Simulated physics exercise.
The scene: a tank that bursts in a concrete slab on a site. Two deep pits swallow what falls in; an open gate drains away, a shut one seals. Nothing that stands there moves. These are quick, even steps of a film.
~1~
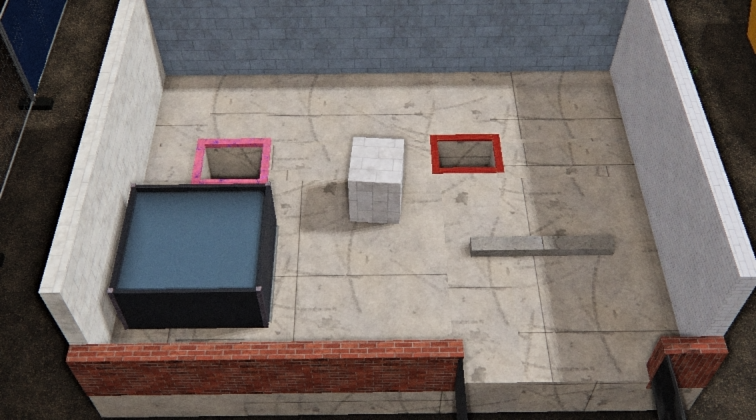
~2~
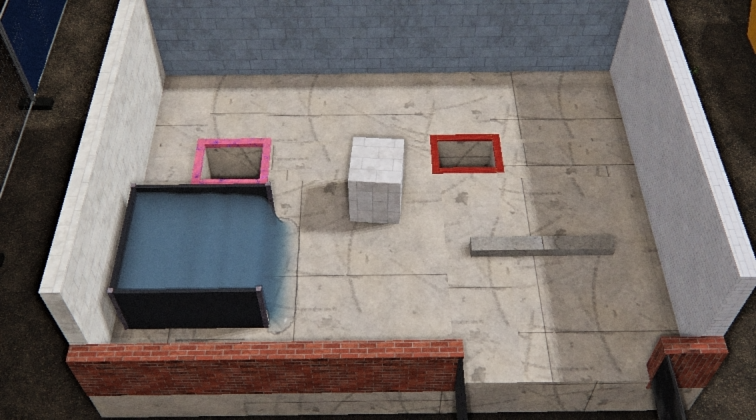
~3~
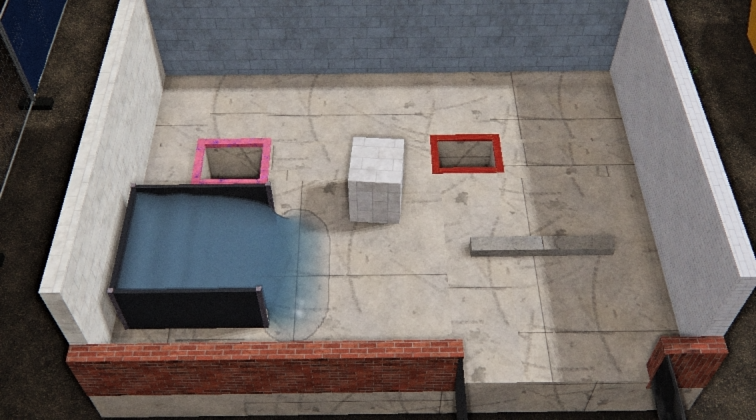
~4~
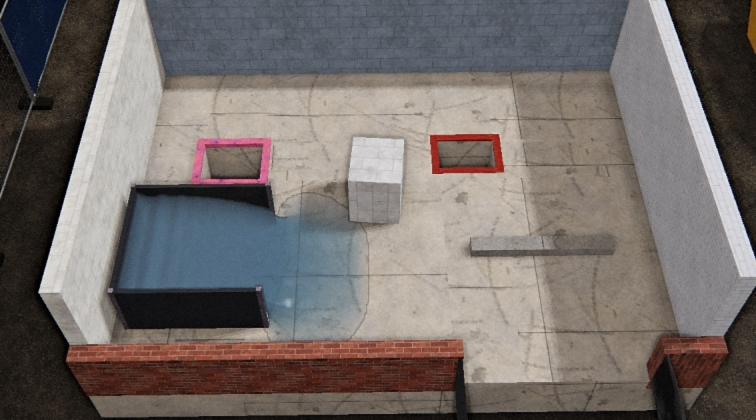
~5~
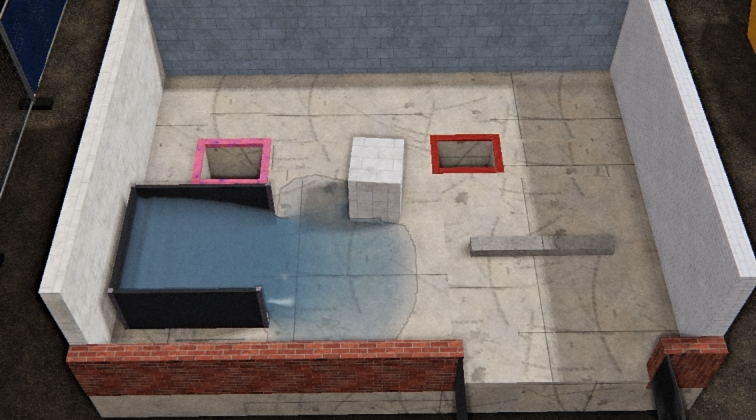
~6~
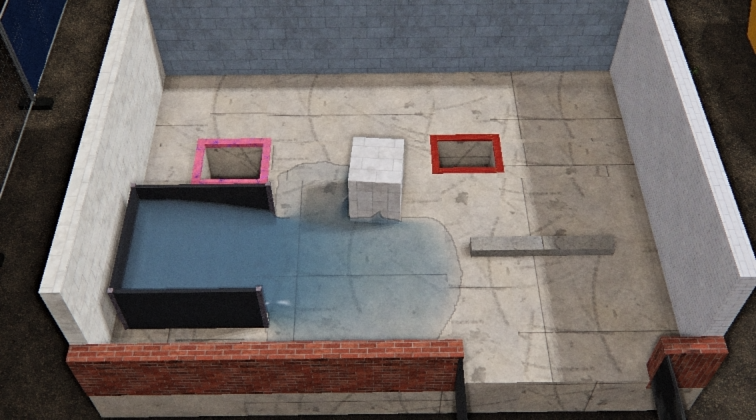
Water burst out through the right side of a dark open tank and spread across the concrete floor, washing against the pale block and fanning out rightward toward the low grey kerb.
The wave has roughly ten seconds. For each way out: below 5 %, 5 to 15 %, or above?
The gate takes above 15 %; the pink pit takes not even 5 %; the red pit takes from 5 to 15 %.
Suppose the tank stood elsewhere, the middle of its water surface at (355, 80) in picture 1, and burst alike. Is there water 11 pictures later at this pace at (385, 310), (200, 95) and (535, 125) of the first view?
In that order: Not flooded, free of water, covered.
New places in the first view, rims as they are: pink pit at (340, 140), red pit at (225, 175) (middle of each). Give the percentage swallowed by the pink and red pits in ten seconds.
In per cent: Pink 6, red 2.
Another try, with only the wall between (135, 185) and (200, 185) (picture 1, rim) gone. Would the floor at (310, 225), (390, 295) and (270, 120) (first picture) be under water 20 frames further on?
As listed: Clear, clear, under water.
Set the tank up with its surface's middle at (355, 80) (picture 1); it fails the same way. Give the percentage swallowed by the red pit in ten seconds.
Roughly, in per cent: Red 35.
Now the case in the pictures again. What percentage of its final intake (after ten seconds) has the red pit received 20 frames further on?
Close to 5 %.
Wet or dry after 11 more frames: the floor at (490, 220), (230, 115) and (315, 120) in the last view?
In turn: Covered, free of water, awash.
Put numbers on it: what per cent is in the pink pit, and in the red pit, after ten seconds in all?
About 0 and 8 per cent.
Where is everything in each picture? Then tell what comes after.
The first frame shows the open tank at (194, 239) is whole and still.
In the second frame, water pours out at (266, 259) and has run to (271, 329).
In the third frame, water pours out at (267, 262) and has run to (306, 333).
In the fourth frame, the front is at (347, 214), out from the gap at (267, 264).
In the fifth frame, the front is at (410, 301), out from the gap at (267, 264).
In the sixth frame, water pours out at (267, 264) and has run to (455, 279).
A moment on, water covers 40 % of the floor; the gate 0 %, the pink pit 0 %, the red pit 0 %.
Next, water covers 60 % of the floor; the gate 2 %, the pink pit 0 %, the red pit 0 %.
Then, water covers 65 % of the floor; the gate 9 %, the pink pit 0 %, the red pit 0 %.
Later, water covers 80 % of the floor; the gate 21 %, the pink pit 0 %, the red pit 2 %.
In the end, water covers 95 % of the floor; the gate 31 %, the pink pit 1 %, the red pit 9 %.
